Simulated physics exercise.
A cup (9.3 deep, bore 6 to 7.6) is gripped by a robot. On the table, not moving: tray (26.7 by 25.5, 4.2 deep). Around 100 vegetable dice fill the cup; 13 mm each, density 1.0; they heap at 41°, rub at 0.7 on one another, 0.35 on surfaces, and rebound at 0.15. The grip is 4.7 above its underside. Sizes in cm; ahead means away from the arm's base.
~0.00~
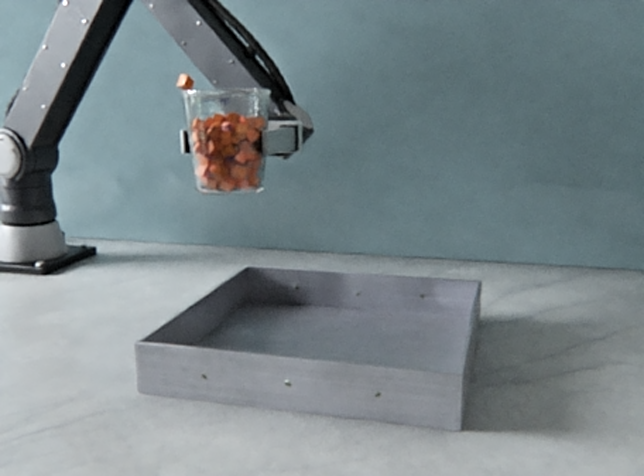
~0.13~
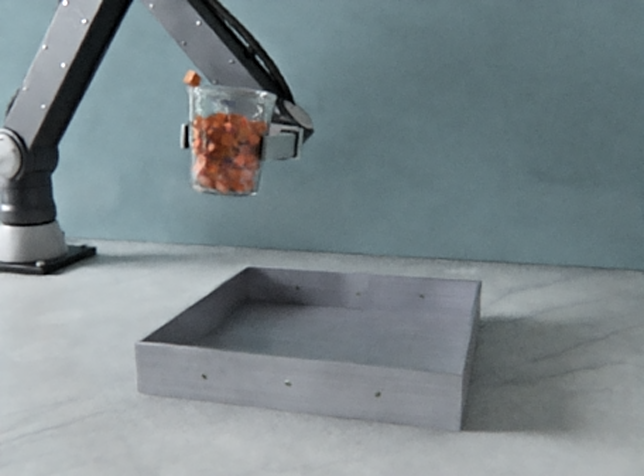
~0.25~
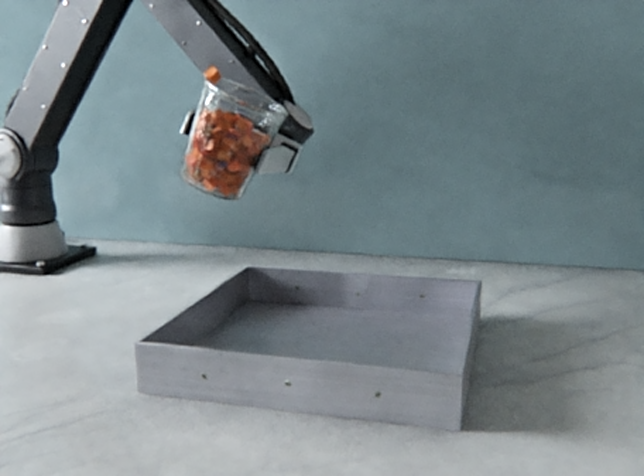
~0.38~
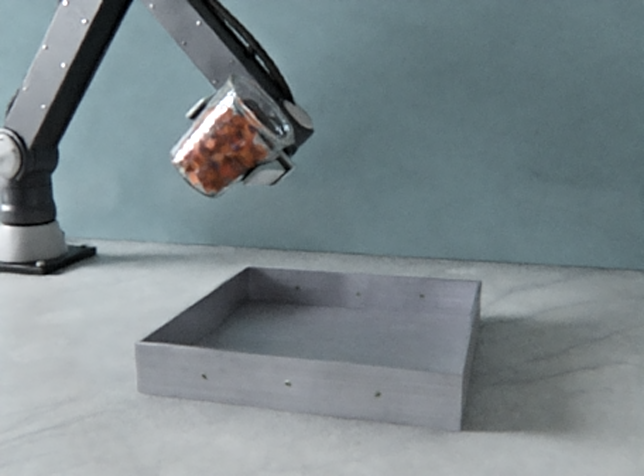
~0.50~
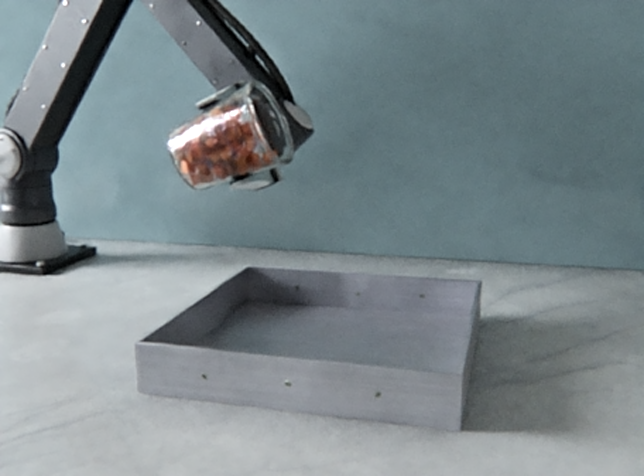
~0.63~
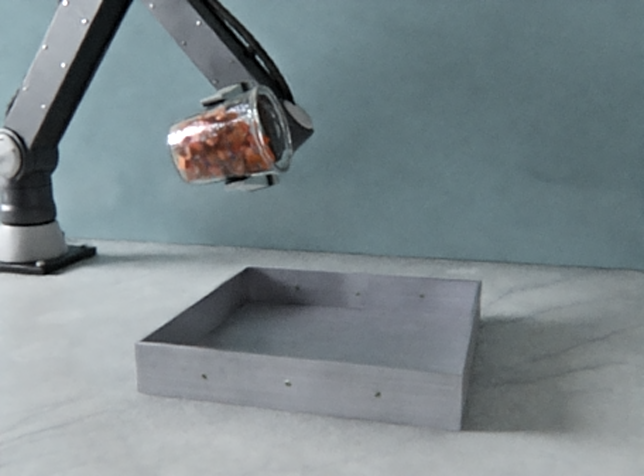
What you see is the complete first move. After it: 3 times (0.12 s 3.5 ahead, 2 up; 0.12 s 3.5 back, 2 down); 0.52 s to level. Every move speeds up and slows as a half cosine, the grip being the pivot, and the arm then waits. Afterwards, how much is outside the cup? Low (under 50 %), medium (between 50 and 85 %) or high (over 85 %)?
Answer: Medium; between 50 and 85 % of the vegetable dice finish outside the cup.
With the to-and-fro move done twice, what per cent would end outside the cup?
Then about 60 per cent.
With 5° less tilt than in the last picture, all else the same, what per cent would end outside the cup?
In that case some 65 per cent.
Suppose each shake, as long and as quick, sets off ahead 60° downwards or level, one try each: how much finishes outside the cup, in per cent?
About 0 and 55 per cent.
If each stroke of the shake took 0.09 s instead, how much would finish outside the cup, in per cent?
It would be near 95 per cent.
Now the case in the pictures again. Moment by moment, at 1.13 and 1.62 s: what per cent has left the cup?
About 55, 70.
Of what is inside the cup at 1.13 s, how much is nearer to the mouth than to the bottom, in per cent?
Roughly 80 per cent.
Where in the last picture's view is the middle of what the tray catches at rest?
Around (340, 341).
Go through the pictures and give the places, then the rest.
The first picture shows the cup middle at (228, 142), level; upper third of the load around (229, 128), from x 185 to 255, top at y 85; 103 in the cup.
The second picture shows the cup middle at (228, 142), tilted 7° forward; upper third of the load around (229, 129), from x 195 to 260, top at y 80.
The third picture shows the cup middle at (228, 142), tilted 26° forward; upper third of the load around (226, 130), from x 195 to 260, top at y 75.
The fourth picture shows the cup middle at (228, 142), tilted 49° forward; upper third of the load around (224, 129), from x 190 to 260, top at y 110.
The fifth picture shows the cup middle at (228, 142), tilted 68° forward; upper third of the load around (223, 129), from x 185 to 270, top at y 110.
The sixth picture shows the cup middle at (228, 142), tilted 75° forward; upper third of the load around (217, 130), from x 180 to 270, top at y 115; 103 in the cup.
After 1.13 s, tilted 75° forward, highest piece 21 above the table; 45 in the cup, 35 in the tray, 23 in flight or on a rim.
After 1.62 s, tilted 35° forward, highest piece 23 above the table; 71 in the tray, 32 in the cup.
After 2.07 s, level, highest piece 21 above the table; 71 in the tray, 32 in the cup.
After 3.12 s, level, highest piece 21 above the table; 71 in the tray, 32 in the cup.
In the end, 71 in the tray, 32 in the cup. That is 69 % outside the cup.
